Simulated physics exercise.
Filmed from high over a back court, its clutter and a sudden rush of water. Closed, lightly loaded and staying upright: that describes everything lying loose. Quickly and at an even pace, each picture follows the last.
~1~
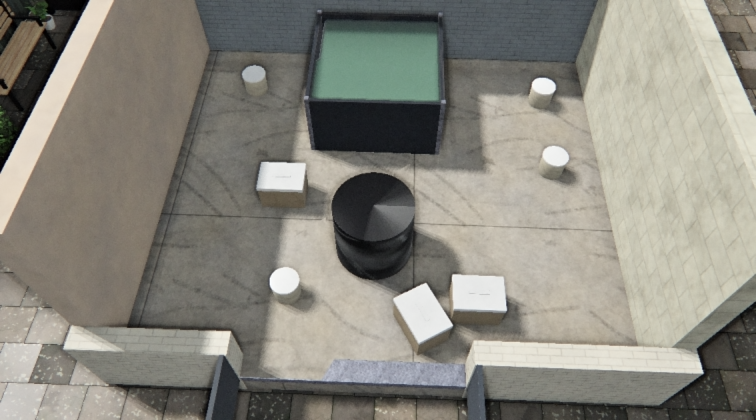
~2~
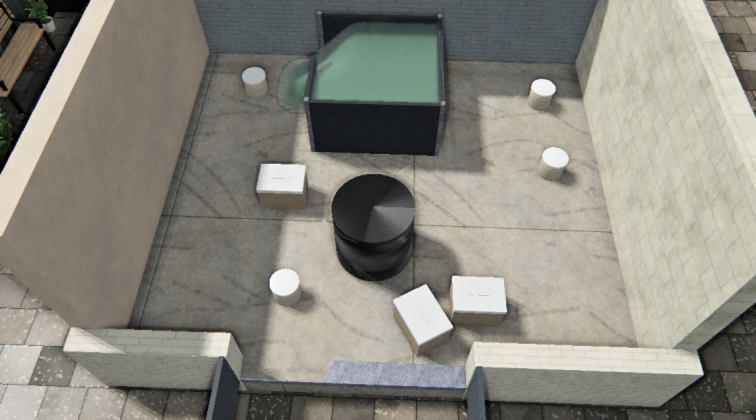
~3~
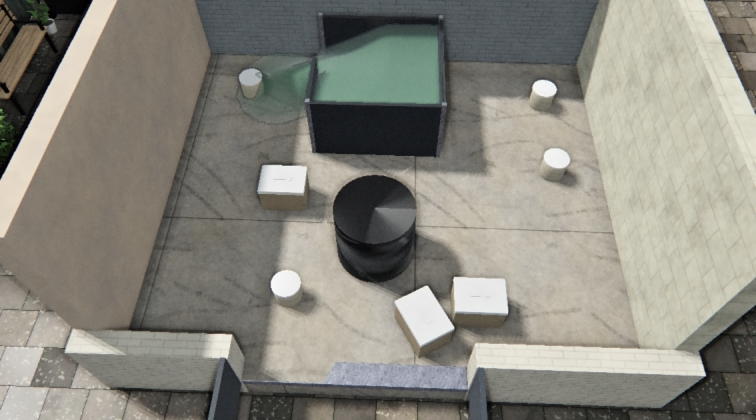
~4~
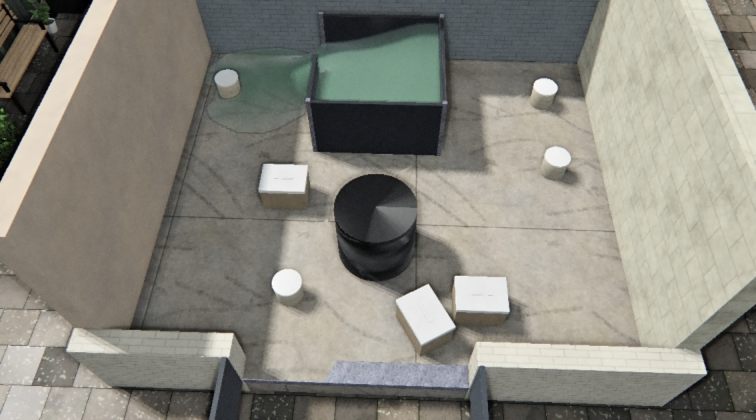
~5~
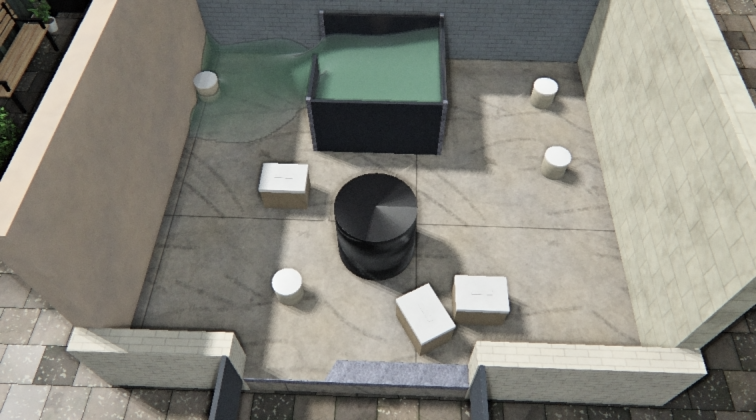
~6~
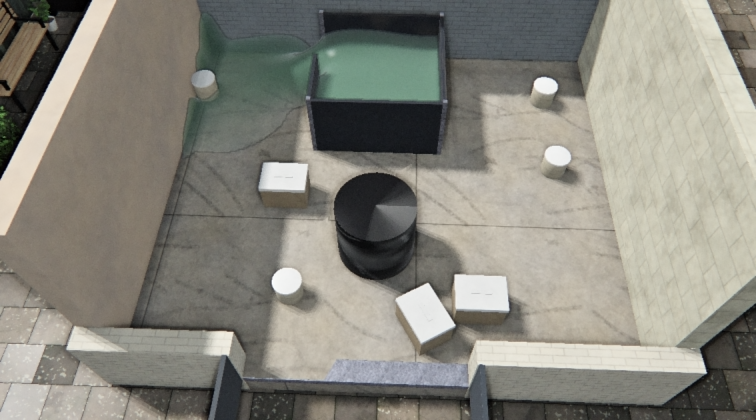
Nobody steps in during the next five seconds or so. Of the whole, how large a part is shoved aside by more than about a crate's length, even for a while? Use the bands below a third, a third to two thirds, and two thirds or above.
It falls a third to two thirds.
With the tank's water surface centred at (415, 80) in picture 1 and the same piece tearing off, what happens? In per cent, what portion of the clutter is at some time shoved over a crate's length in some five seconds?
It comes to some 40 %.
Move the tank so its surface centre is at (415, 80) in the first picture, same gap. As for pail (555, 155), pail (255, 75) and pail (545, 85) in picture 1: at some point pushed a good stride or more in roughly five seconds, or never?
Not far, Far enough, Not far.
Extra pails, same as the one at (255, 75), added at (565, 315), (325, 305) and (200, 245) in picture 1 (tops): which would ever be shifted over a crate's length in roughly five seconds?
As listed: Short of that, moved that far, swept aside.
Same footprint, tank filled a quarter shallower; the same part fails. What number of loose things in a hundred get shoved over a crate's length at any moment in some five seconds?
Estimate: Around 40 in a hundred.
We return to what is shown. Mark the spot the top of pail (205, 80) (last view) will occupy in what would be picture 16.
(268, 246), roughly.
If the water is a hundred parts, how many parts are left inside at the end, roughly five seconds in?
84 %.
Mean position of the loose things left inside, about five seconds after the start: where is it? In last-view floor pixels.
Average floor point: Approx. (472, 216).
A moment on, 1 of 7 are well off their spots; 1 afloat.
Next, 1 of 7 are well off their spots; 0 afloat.
Later, 3 of 7 are well off their spots; 1 afloat.
In the end, 3 of 7 are well off their spots, and 3 have been at some point; 0 afloat.
